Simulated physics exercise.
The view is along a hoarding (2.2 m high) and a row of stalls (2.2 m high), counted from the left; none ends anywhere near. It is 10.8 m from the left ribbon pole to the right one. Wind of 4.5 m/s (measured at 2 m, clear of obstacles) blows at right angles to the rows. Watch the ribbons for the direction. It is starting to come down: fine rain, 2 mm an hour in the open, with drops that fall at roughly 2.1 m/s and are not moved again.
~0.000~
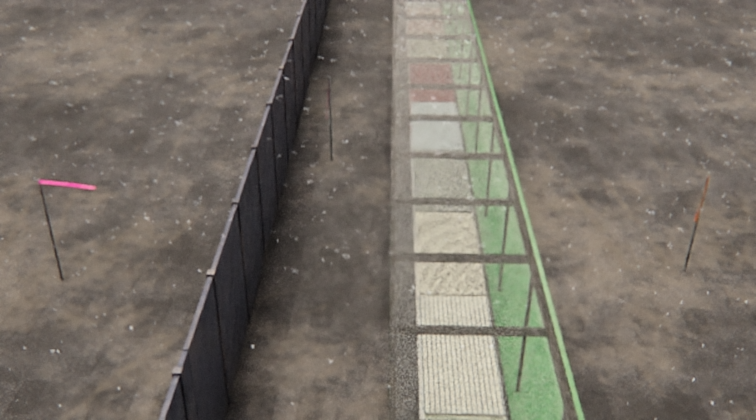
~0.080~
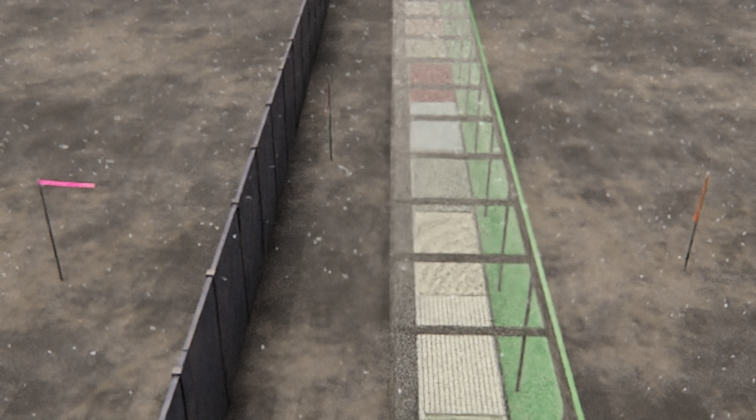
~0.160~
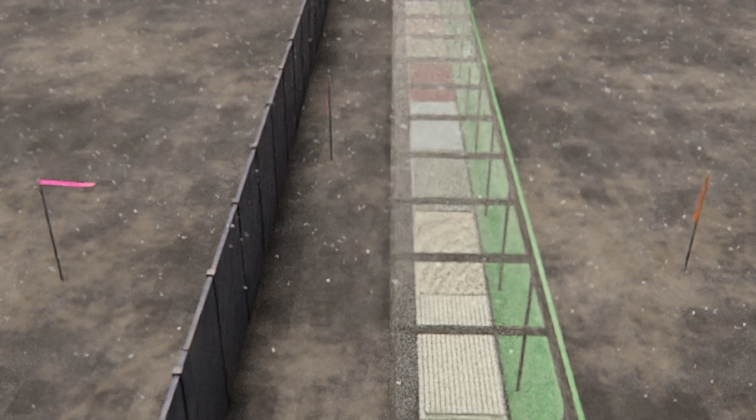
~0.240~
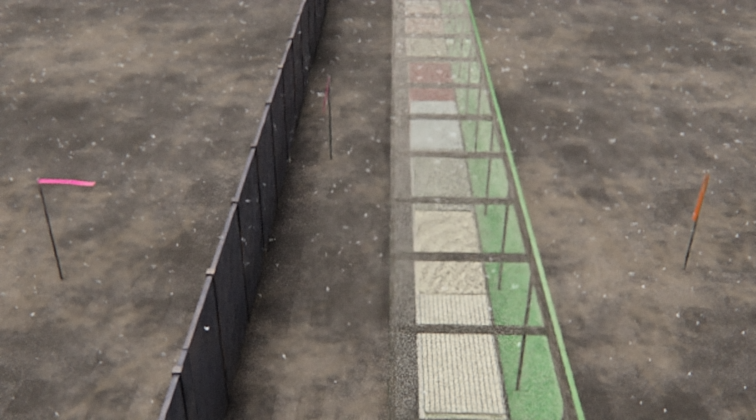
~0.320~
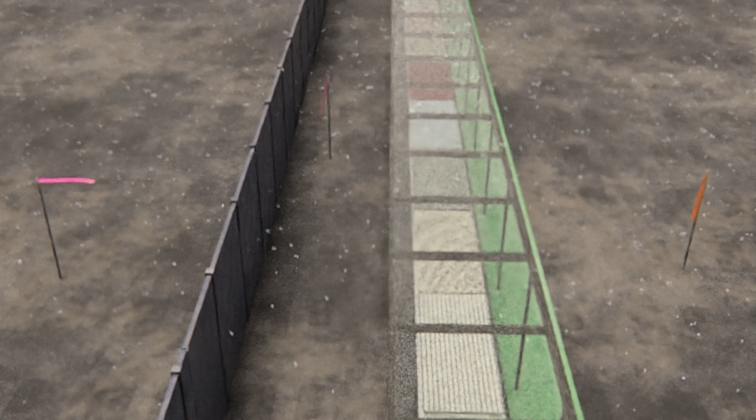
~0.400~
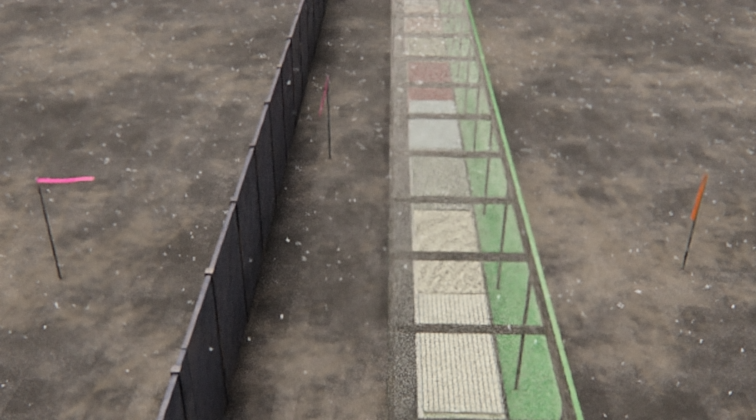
Pink ribbon streaming rightward from a left pole beyond a dark hoarding, pale specks shifting around green-edged stalls, other ribbons hanging nearly straight.
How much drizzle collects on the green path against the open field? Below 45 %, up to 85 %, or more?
It gets from 45 to 85 % of the open amount.
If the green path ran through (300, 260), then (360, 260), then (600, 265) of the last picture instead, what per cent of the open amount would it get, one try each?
In turn about 40 %, 40 %, 90 %.
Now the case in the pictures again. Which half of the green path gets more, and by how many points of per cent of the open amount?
The right one, some 20 points more.
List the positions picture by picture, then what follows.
The first picture shows the left ribbon ends at (95, 188), leaning 85 degrees to the right.
The second picture shows the right ribbon ends at (695, 221), hanging almost straight and the green one passes (513, 264).
The third picture shows above the rows the drops slant 75 degrees from upright, towards the right and the top of the row of stalls crosses (445, 114).
The fourth picture shows the left ribbon ends at (94, 184), leaning 90 degrees to the right and the green one passes (498, 193).
The fifth picture shows the right ribbon ends at (693, 220), hanging almost straight and above the rows the drops slant 75 degrees from upright, towards the right.
The sixth picture shows the inner ribbon ends at (320, 116), leaning 10 degrees to the left and the top of the row of stalls crosses (443, 112).
In 10 minutes the green path collects 0.2 mm against 0.3 mm in the open.
In 30 minutes the green path collects 0.7 mm against 1.0 mm in the open.
In 60 minutes the green path collects 1.5 mm against 2.0 mm in the open, so the green path has 73 % of the open amount; the left half of it has 64 %, the right half 82 %.
